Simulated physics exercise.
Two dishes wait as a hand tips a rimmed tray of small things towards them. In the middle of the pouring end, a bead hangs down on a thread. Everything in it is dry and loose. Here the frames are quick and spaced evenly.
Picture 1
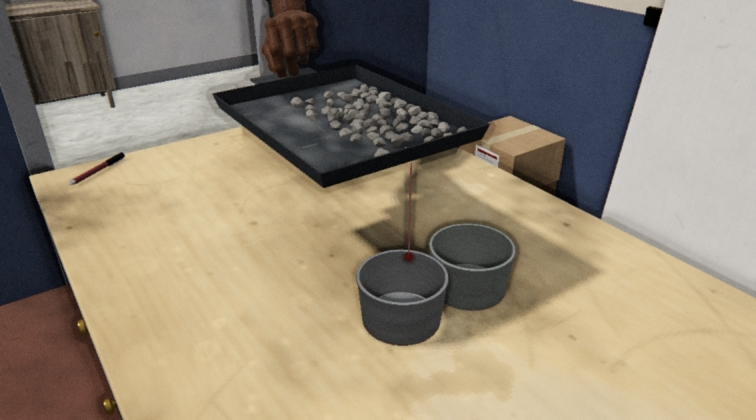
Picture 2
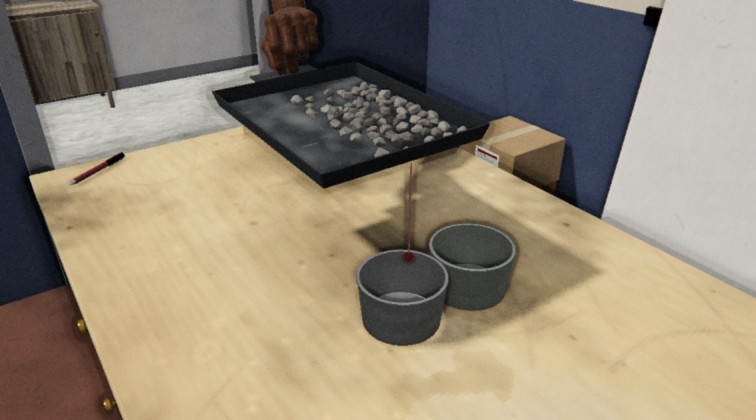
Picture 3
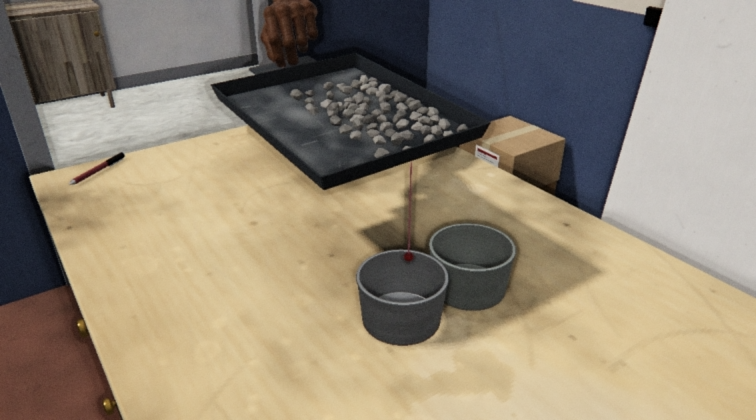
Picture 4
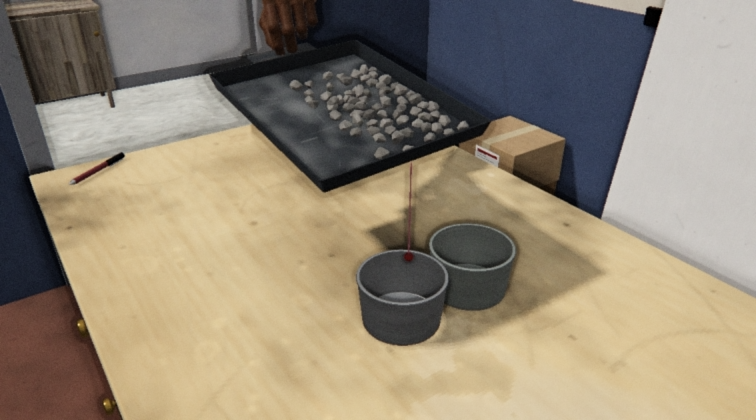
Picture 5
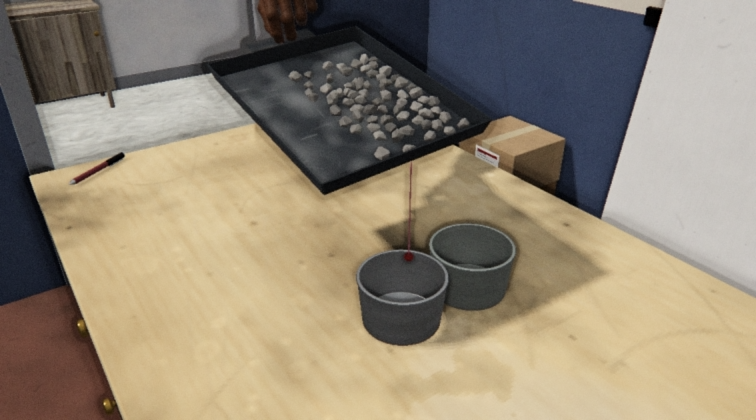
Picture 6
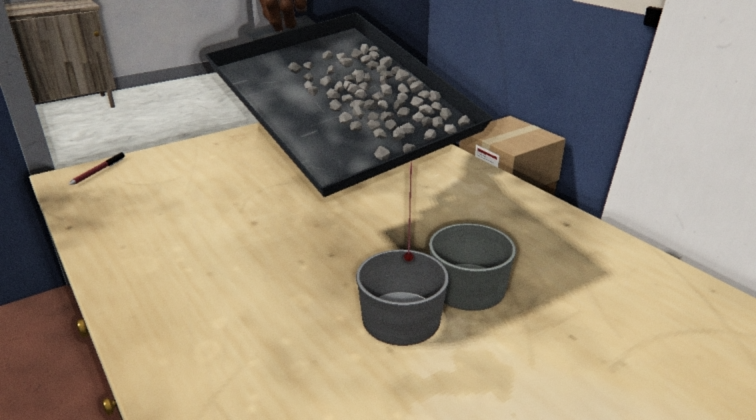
Dark rimmed tray of gravel tilting gradually above two grey dishes on a wooden table as a hand raises its far end.
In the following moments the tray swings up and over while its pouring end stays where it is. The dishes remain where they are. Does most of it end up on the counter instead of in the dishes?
The dishes are going to end up holding a minor part.
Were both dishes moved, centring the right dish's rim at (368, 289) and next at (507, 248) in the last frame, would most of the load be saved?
The bulk of it and then Short of half.
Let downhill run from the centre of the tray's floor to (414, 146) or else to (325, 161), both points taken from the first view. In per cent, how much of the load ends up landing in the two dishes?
For the first it's near 60 %, for the second near 0 %.
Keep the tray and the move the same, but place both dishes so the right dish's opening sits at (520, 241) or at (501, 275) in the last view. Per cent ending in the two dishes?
In order, 0 % and 30 %.
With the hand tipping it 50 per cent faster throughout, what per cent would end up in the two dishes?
Roughly 10 percent.
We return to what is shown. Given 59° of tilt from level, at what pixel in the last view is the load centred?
Somewhere about (373, 156).
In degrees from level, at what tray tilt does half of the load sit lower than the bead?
About 100 degrees.
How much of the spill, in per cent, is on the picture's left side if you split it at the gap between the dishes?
It works out at some 90 percent.
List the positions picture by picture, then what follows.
The first picture shows corners of the pouring end near (323, 170) and (483, 123), level; middle of the load near (377, 119), bits of gravel; left dish near (429, 317); right dish near (499, 283); bead on its thread near (409, 257).
The second picture shows corners of the pouring end near (323, 171) and (483, 123), level; middle of the load near (377, 117).
The third picture shows corners of the pouring end near (323, 173) and (484, 122), tipped barely, lowest at the left corner; middle of the load near (377, 113).
The fourth picture shows corners of the pouring end near (323, 176) and (484, 120), tipped a little, lowest at the left corner; middle of the load near (378, 108).
The fifth picture shows corners of the pouring end near (324, 179) and (485, 118), tipped a little, lowest at the left corner; middle of the load near (378, 102).
The sixth picture shows corners of the pouring end near (324, 182) and (486, 117), tipped clearly, lowest at the left corner; middle of the load near (378, 97); left dish near (429, 317); right dish near (499, 283).
Shortly afterwards, tray tipped steeply; the whole lot on the tray.
Next, tray tipped right over; near a third on the tray; a little in the left dish; near a quarter outside both; near a quarter in the air.
Some moments later, tray tipped past a quarter turn; near a quarter in the left dish; the bulk outside both.
In the end, tray tipped past a quarter turn; near a quarter in the left dish; none at all in the right dish; the bulk outside both.
